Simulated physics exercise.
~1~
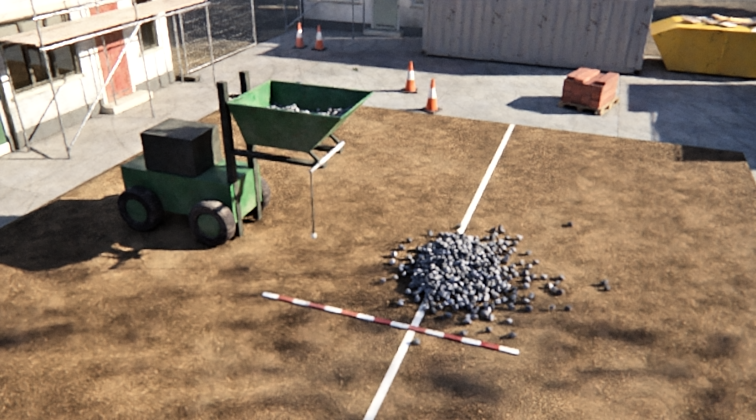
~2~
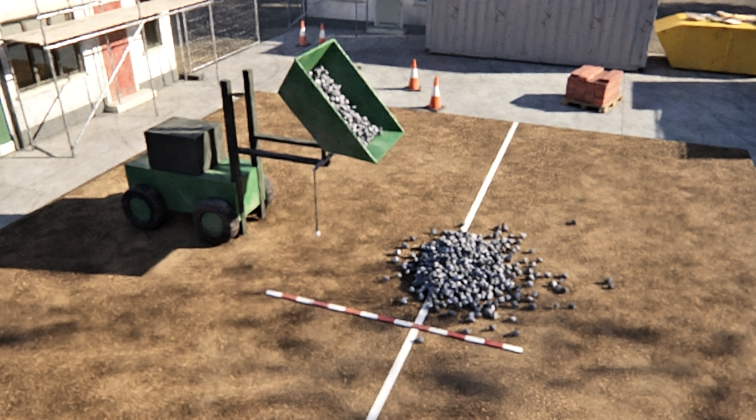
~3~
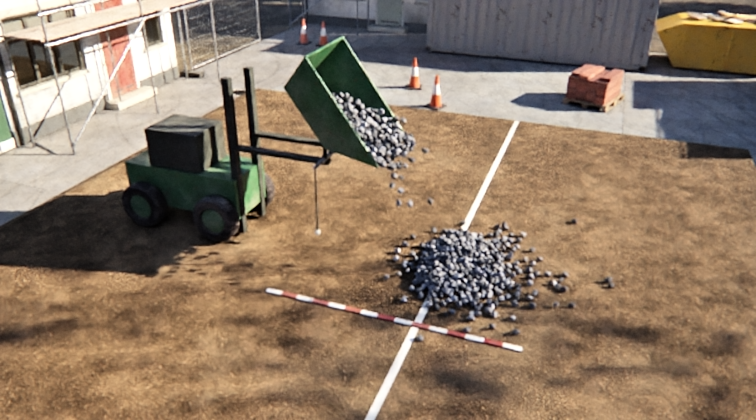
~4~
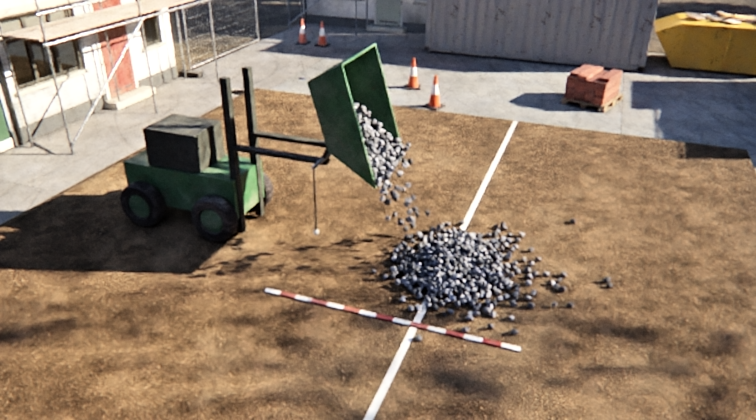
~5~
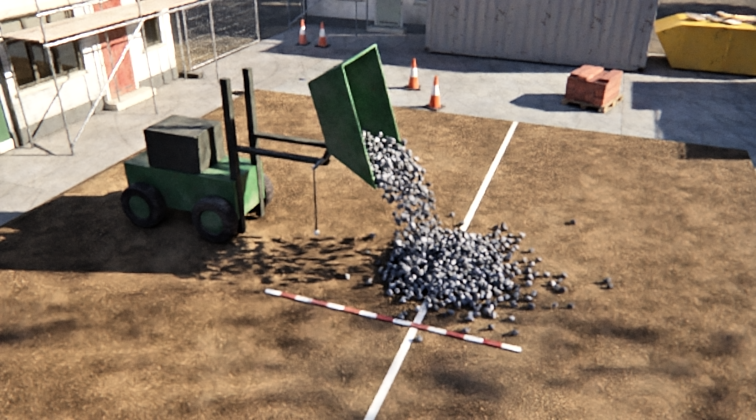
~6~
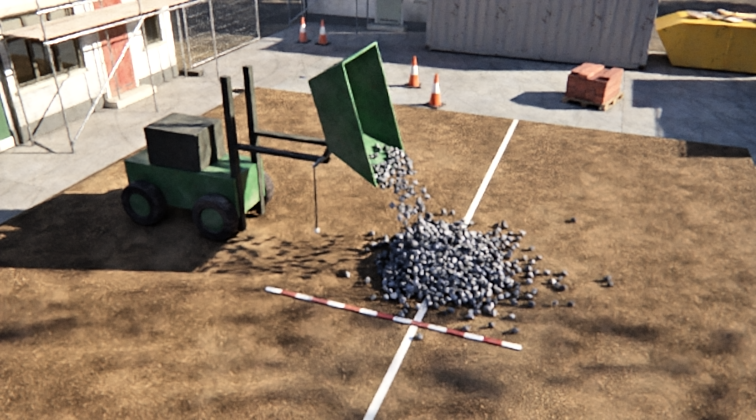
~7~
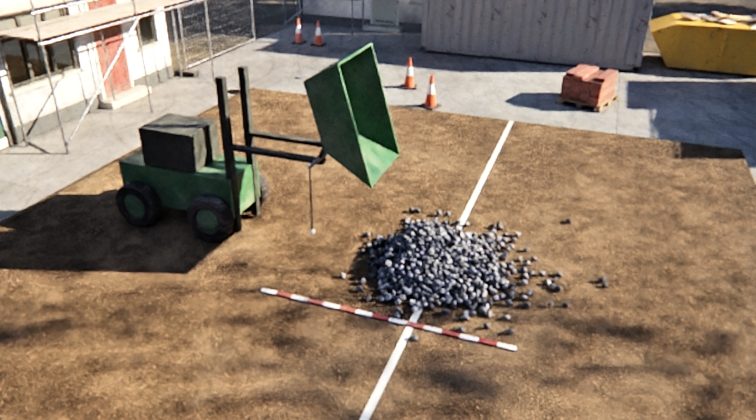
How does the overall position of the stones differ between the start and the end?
At the start the stones are split between the raised skip and the heap on the ground, while at the end they all lie in one larger heap on the ground. Taken together, their middle has shifted lower and a little to the right in the view.
